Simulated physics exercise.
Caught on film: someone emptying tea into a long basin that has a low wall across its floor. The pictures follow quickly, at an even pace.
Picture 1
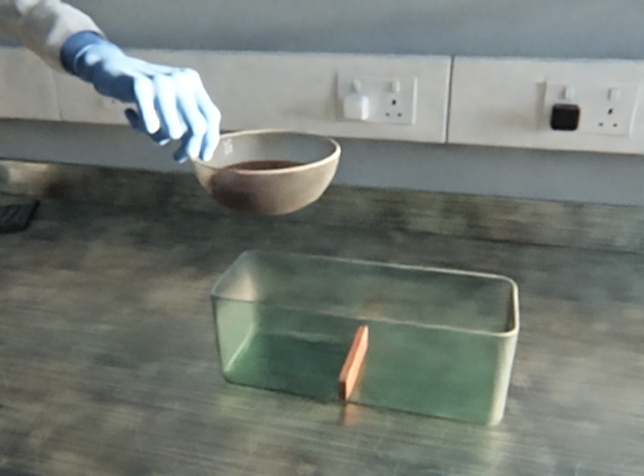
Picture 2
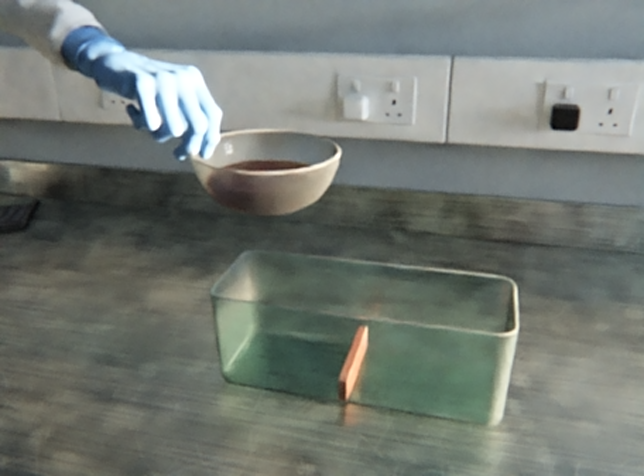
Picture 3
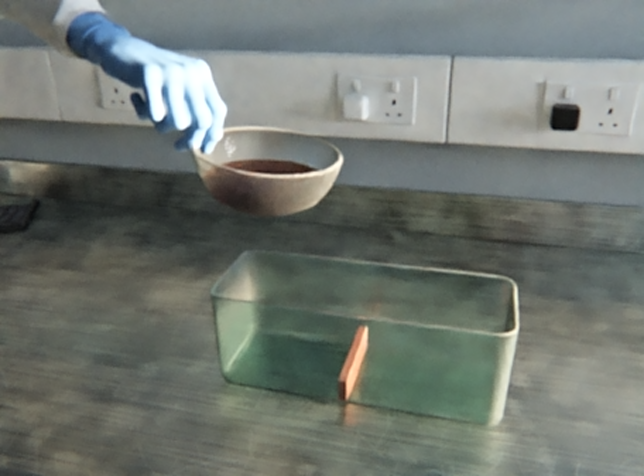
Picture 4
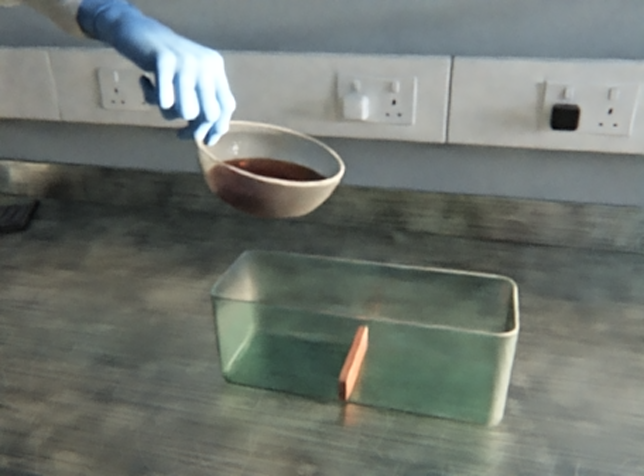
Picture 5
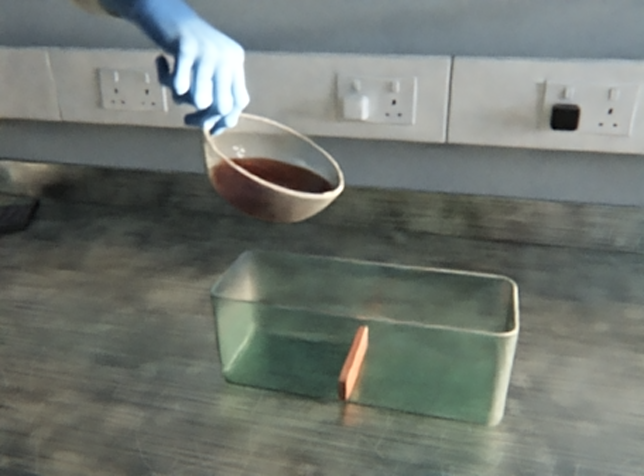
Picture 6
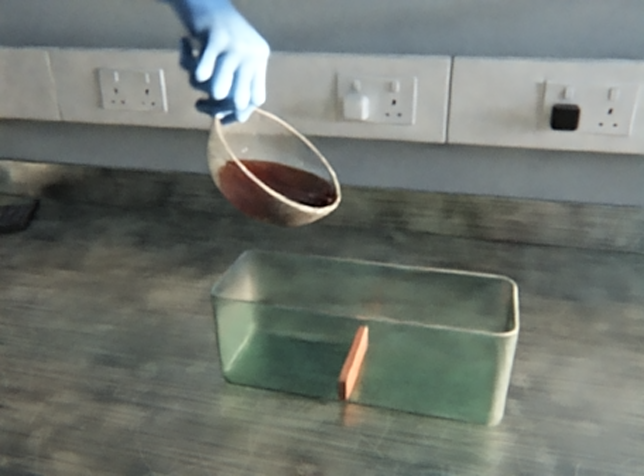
On a dark worktop, a blue-gloved hand tilting a bowl of reddish-brown tea rightward above a long, greenish clear basin.
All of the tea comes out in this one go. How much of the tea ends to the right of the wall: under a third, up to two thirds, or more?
In the end from a third to two thirds is right of the wall.
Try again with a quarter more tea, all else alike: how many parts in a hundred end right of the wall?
Some 60 per cent.
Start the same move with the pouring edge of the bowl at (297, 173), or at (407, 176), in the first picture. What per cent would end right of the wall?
In turn 25 and 80 in a hundred.
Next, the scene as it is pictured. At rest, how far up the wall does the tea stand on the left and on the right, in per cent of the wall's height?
Some 20 per cent left and 30 right.
A moment on, the bowl is tipped right over and 0 per cent is still to pour, 36 is left of the wall and 48 right of it.
Next, the bowl is tipped right over and 0 per cent is still to pour, 36 is left of the wall and 61 right of it.
Then the bowl is tipped right over and 0 per cent is still to pour, 37 is left of the wall and 60 right of it.
Later the bowl is tipped right over and 0 per cent is still to pour, 38 is left of the wall and 60 right of it.
Finally, 38 per cent lies left of the wall, 60 right of it and 2 outside.
